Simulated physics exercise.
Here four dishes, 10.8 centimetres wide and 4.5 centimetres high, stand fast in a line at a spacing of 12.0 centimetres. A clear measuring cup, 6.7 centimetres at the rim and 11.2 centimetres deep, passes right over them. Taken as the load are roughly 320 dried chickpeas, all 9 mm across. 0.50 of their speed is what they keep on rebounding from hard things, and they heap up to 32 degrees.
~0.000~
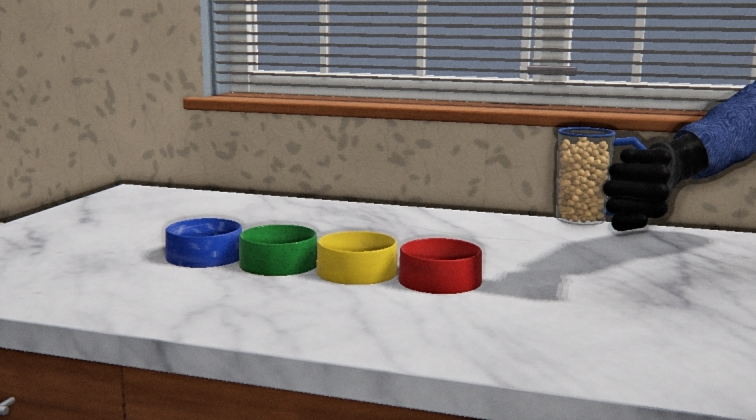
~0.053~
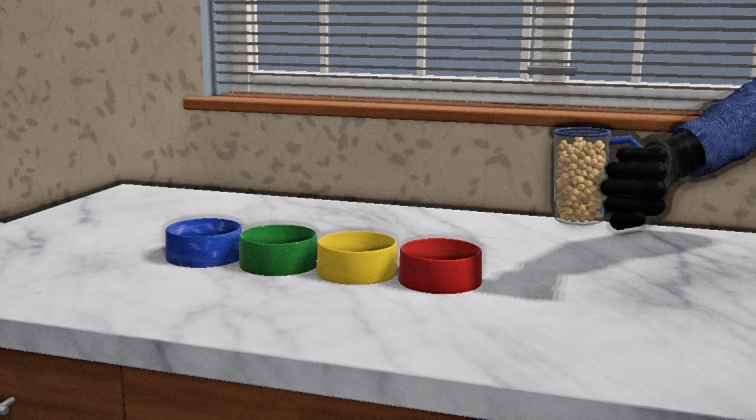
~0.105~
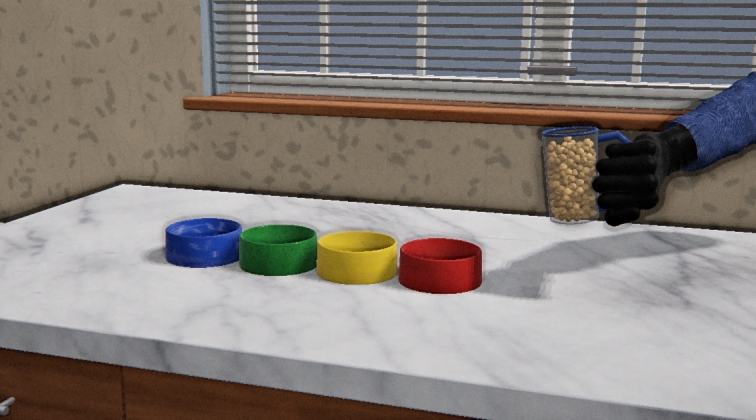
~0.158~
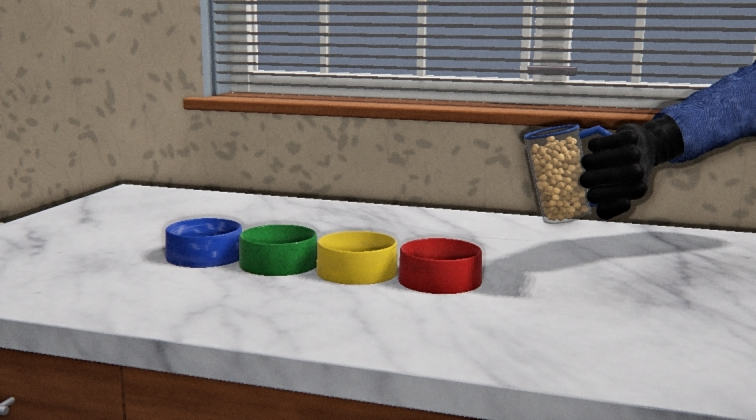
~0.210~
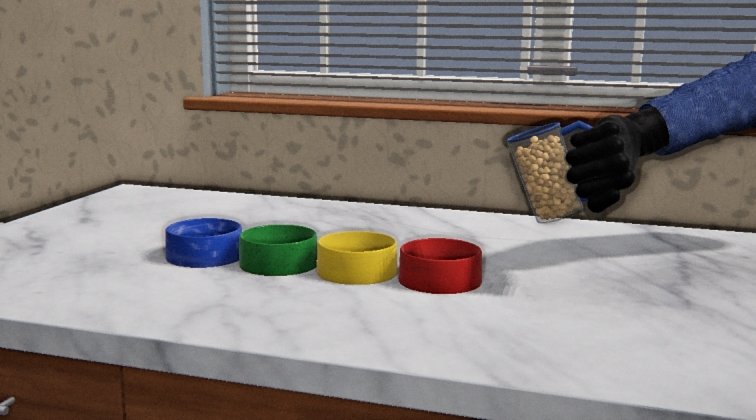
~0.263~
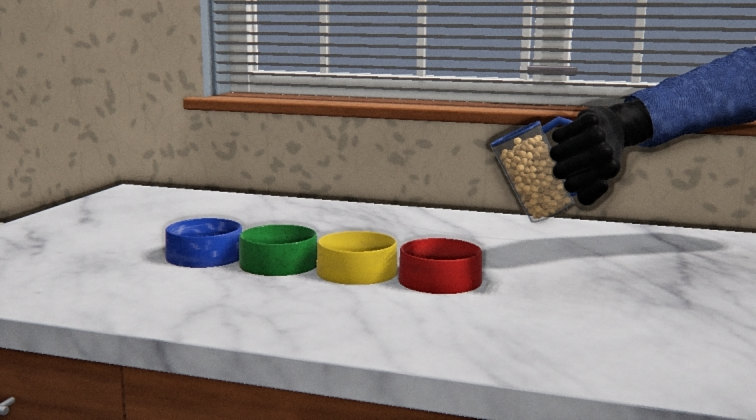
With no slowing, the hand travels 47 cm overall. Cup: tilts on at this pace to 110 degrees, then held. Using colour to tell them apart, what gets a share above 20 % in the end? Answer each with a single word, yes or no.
Red no, blue yes, green yes, yellow no, counter no.
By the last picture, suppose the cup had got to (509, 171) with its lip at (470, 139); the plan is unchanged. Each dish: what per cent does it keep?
Red: 0 / blue: 90 / green: 0 / yellow: 0.
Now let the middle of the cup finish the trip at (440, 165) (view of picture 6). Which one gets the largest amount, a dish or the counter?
Yellow.
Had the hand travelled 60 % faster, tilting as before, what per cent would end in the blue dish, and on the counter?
Blue: 80; counter: 10.
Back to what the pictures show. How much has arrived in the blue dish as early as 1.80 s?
Close to 30 percent of the load.
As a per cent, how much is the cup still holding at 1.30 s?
That would be some 40 per cent.
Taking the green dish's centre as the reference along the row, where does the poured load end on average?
It ends up close to 4 cm toward the picture's left edge.
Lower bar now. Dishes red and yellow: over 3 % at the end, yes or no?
With red that fails, while with yellow that holds.
After 0.89 s, tilt 110 degrees; cup holds 90 %, yellow 10 %.
After 1.30 s, tilt 110 degrees; cup holds 40 %, green 40 %, yellow 15 %.
After 1.80 s, tilt 110 degrees; cup holds 5 %, blue 30 %, green 40 %, yellow 15 %.
By 2.5 s all is still; red 0 %, blue 40 %, green 40 %, yellow 15 %, counter 10 %.
